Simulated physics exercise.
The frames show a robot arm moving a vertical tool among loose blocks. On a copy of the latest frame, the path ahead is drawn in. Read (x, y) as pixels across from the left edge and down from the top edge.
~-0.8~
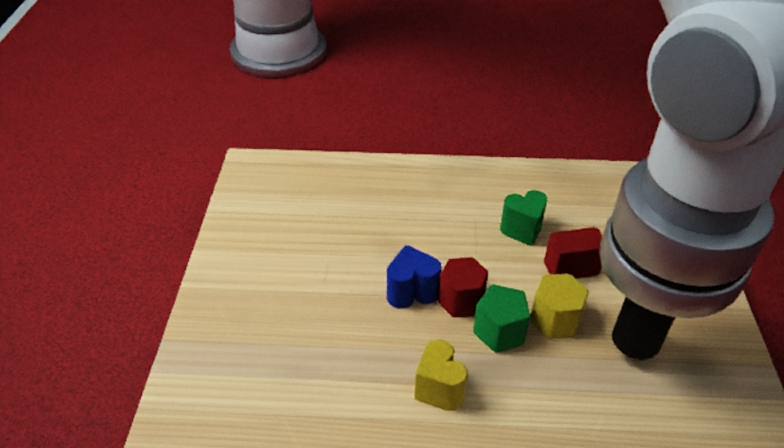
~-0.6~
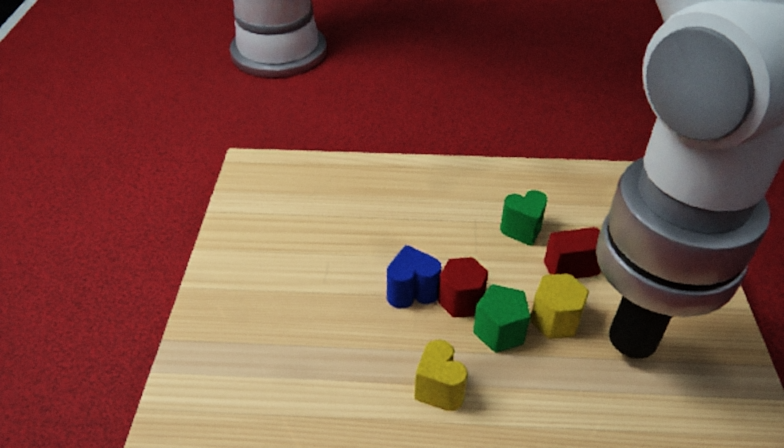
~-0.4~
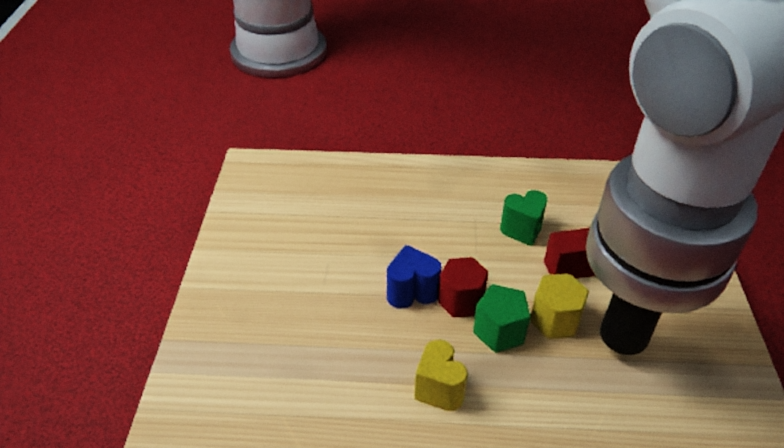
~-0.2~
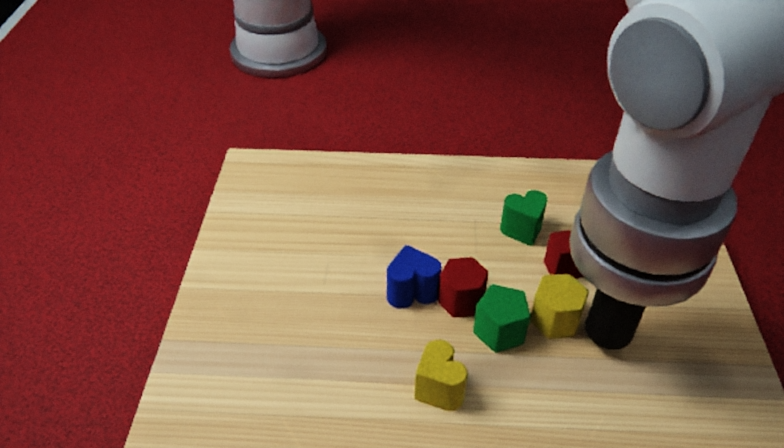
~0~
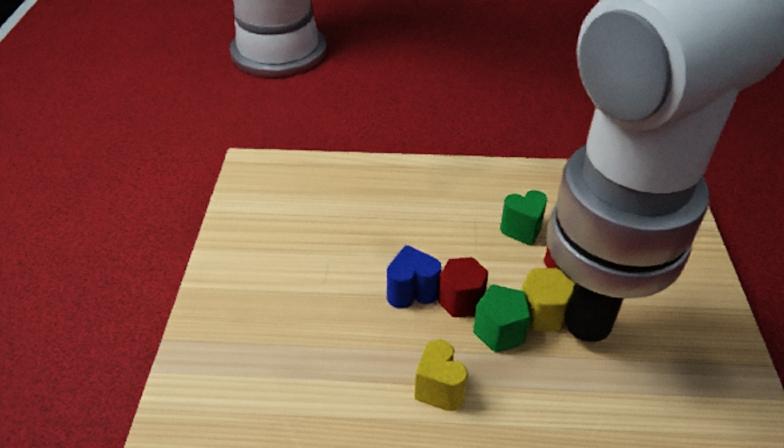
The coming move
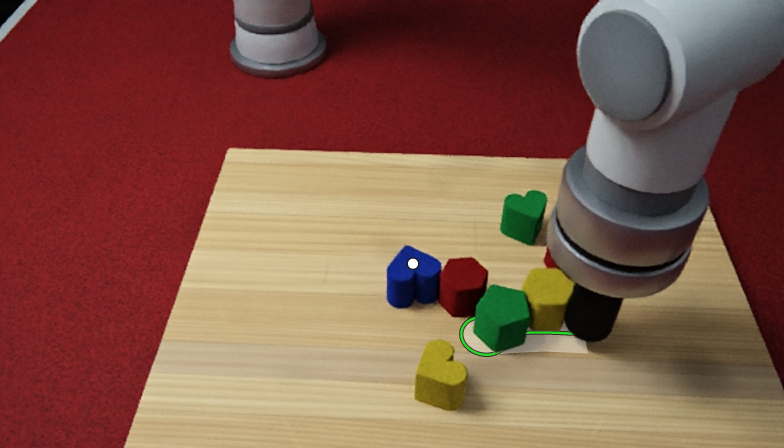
On a wooden board, a robot arm moving its black tool left and nudging the yellow six-sided block slightly left.
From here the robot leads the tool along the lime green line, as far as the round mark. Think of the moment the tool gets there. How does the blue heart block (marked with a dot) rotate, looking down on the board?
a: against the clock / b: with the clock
That would be a.
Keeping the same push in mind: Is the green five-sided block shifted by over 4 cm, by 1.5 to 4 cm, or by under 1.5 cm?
Verdict: More than 4 cm.
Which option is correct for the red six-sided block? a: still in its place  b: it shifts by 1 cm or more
b: It shifts by 1 cm or more.
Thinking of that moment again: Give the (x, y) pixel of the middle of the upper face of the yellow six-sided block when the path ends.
(512, 270)
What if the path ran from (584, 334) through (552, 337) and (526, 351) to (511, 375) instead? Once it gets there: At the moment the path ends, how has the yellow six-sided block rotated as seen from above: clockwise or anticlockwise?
The block spins clockwise.
The line goes from (584, 334) by way of (551, 333) and (517, 333) to (484, 335); the dot is on the blue heart block.
What follows on the original path. Halfway along, tool (535, 322); blue heart block (408, 260), turned 10° anticlockwise; red six-sided block (458, 273), turned 30° clockwise; green five-sided block (487, 304), turned 35° anticlockwise; yellow six-sided block (517, 271), turned 45° clockwise.
At the end, tool (486, 325); blue heart block (406, 258), turned 25° anticlockwise; red six-sided block (452, 271), turned 55° clockwise; green five-sided block (437, 312), turned 45° anticlockwise; yellow six-sided block (512, 270), turned 55° clockwise.
